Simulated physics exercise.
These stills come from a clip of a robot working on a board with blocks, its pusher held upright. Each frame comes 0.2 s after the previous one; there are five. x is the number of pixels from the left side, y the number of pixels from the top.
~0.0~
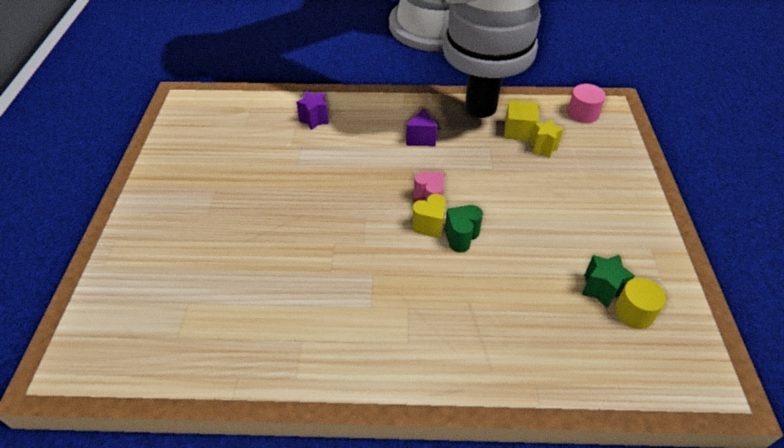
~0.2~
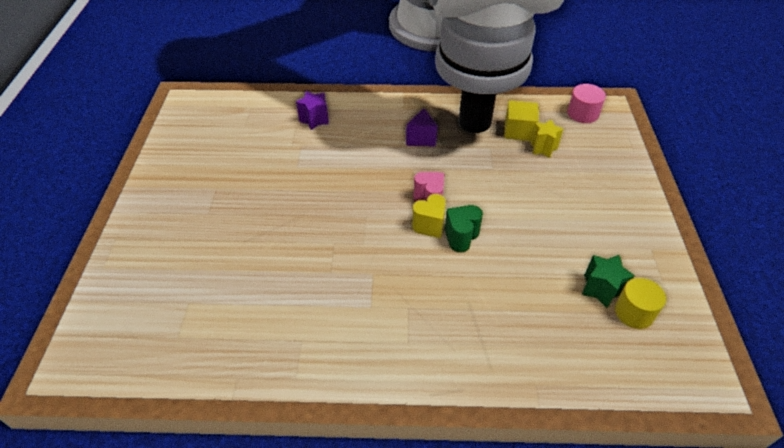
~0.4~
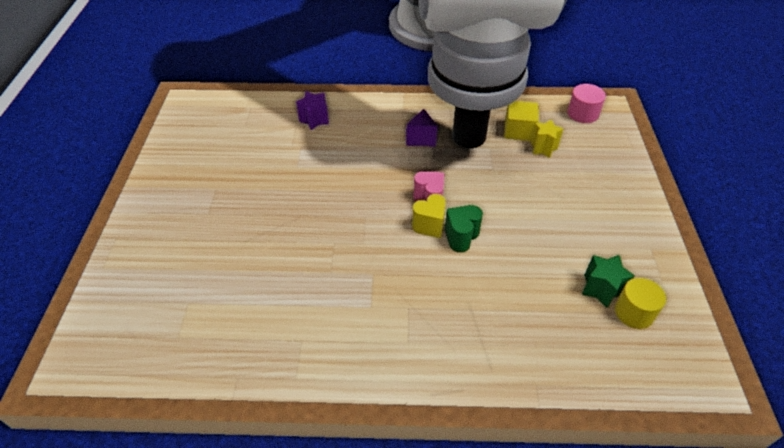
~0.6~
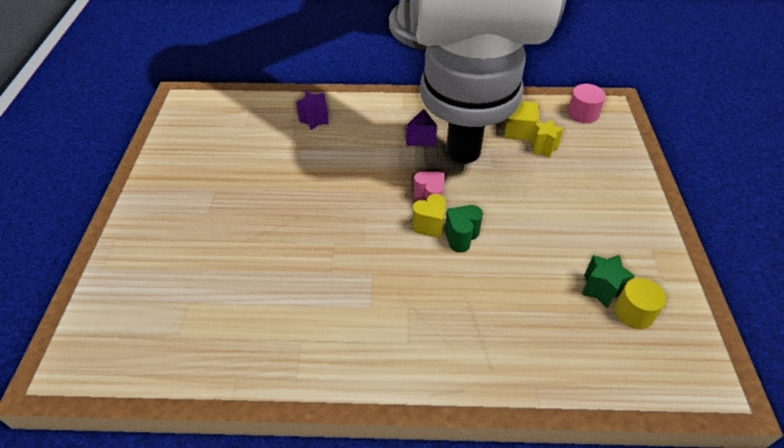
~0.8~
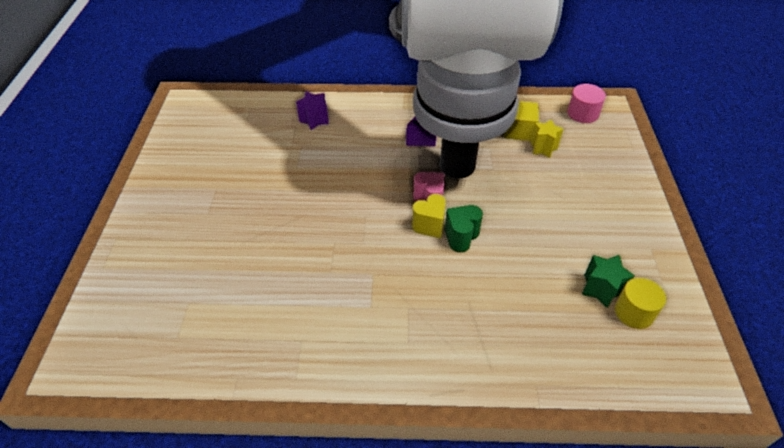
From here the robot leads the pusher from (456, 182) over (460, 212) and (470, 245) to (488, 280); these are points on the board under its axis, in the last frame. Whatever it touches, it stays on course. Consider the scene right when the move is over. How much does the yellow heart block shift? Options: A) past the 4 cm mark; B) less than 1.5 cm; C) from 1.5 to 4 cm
My pick is B.
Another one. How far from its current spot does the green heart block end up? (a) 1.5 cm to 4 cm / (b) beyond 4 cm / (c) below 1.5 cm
That would be b.
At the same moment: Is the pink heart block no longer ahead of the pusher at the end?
Answer: Yes.
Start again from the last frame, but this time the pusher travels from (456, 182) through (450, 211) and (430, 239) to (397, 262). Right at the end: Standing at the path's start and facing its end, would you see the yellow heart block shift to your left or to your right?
My prediction: Rightwards.
What follows on the original path. One third of the way, pusher at (463, 199); pink heart block at (428, 182).
Two thirds of the way, pusher at (472, 232); pink heart block at (428, 182); green heart block at (470, 254), turned 30° clockwise.
At the end, pusher at (491, 266); pink heart block at (428, 182); yellow heart block unmoved; green heart block at (474, 287), turned 55° clockwise.
